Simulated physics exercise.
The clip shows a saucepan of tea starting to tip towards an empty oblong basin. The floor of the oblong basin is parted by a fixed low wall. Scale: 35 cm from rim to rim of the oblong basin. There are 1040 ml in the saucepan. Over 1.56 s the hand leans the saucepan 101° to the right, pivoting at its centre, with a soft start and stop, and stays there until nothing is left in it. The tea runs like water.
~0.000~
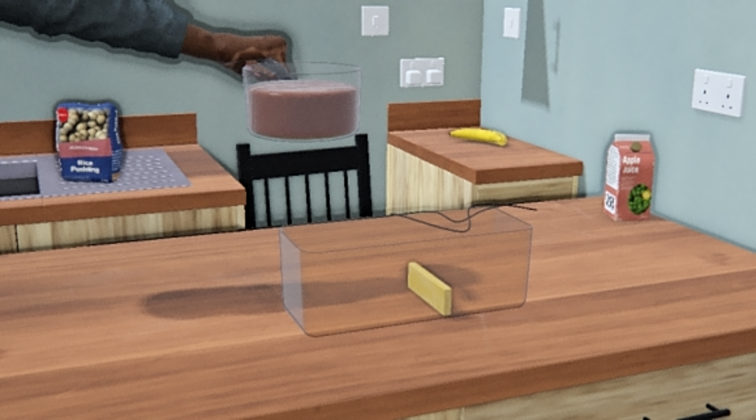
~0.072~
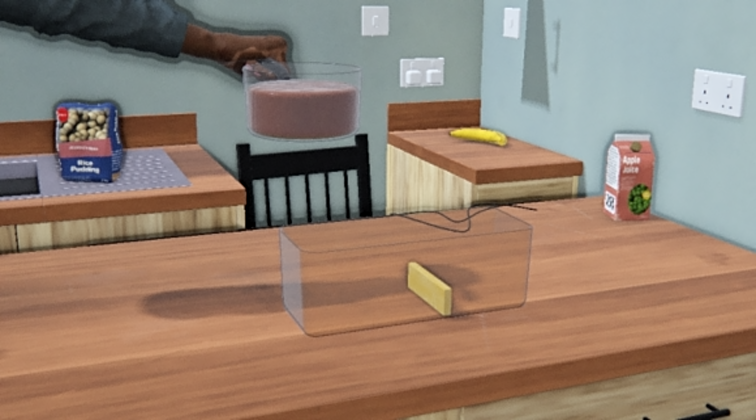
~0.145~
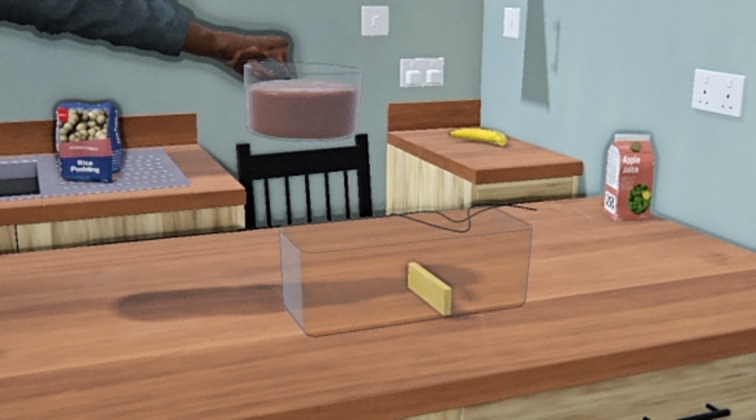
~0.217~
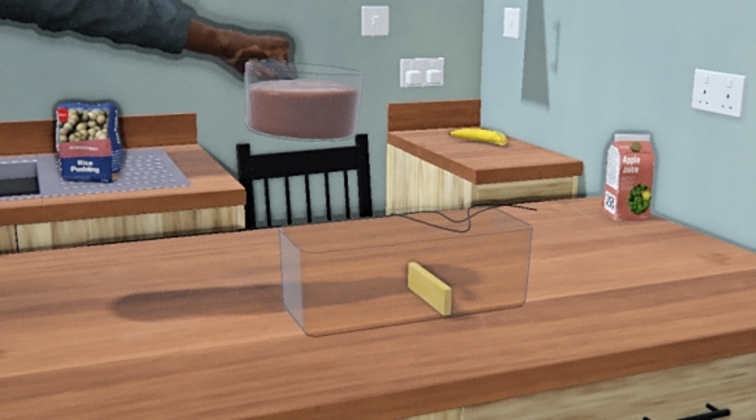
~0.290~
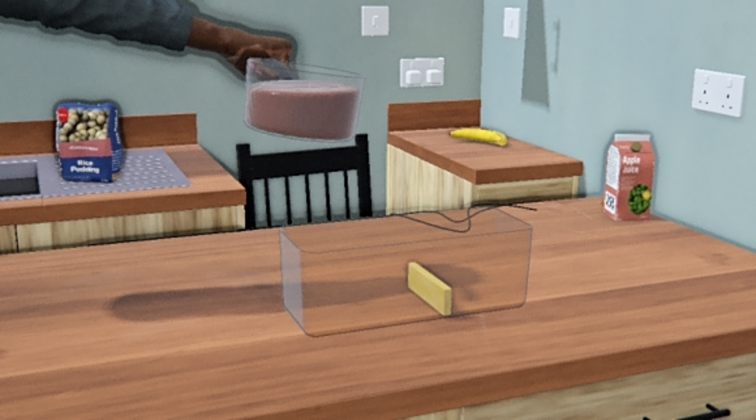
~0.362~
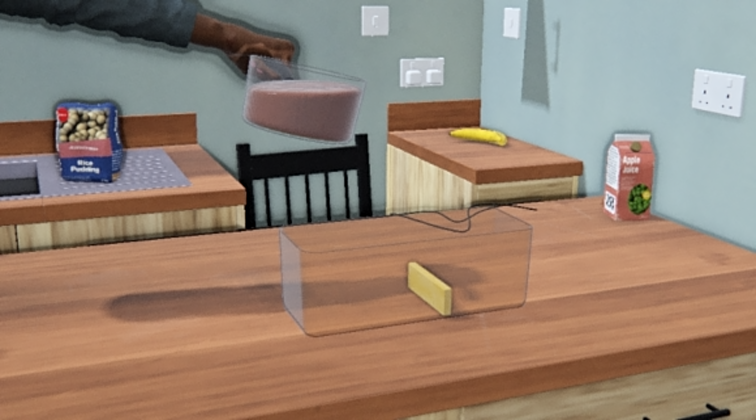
Kitchen with wooden worktops, a hand slowly tilting a clear pan of brownish liquid rightwards above an empty transparent oblong basin.
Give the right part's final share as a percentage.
The far part has some 22 per cent.
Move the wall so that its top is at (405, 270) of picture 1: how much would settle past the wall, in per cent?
Then about 60 per cent.
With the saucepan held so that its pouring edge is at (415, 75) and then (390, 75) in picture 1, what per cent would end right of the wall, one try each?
First 70, then 55 per cent.
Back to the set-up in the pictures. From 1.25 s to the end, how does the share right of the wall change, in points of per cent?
It goes up by about 4.
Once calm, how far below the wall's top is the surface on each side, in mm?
Left about 10 mm, right about 26 mm.
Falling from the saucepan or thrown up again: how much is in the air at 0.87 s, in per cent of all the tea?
Near 26 in a hundred.
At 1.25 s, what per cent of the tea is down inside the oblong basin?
Some 68 per cent.
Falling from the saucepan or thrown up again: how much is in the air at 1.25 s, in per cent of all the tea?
Some 16 per cent.
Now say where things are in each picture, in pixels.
In the first frame, tilt 0°; pouring edge (357, 68); surface from (247, 89) to (354, 85); the oblong basin's rim runs from (290, 241) to (513, 218); the wall's top is at (429, 277).
In the second frame, tilt 1°; pouring edge (358, 68); surface from (247, 89) to (354, 85).
In the third frame, tilt 2°; pouring edge (358, 70); surface from (248, 89) to (354, 86).
In the fourth frame, tilt 5°; pouring edge (359, 73); surface from (248, 89) to (354, 86).
In the fifth frame, tilt 8°; pouring edge (361, 76); surface from (248, 89) to (356, 86).
In the sixth frame, tilt 13°; pouring edge (362, 81); surface from (250, 89) to (357, 86).
Then, 0.87 s in, the tilt is 60° and 69 per cent is still to pour, 6 is left of the wall and 0 right of it.
Then, 1.25 s in, the tilt is 91° and 17 per cent is still to pour, 49 is left of the wall and 19 right of it.
Then, 1.64 s in, the tilt is 101° and 1 per cent is still to pour, 75 is left of the wall and 20 right of it.
Then, 2.06 s in, the tilt is 101° and 0 per cent is still to pour, 76 is left of the wall and 22 right of it.
Finally, 76 per cent lies left of the wall, 22 right of it and 1 outside.
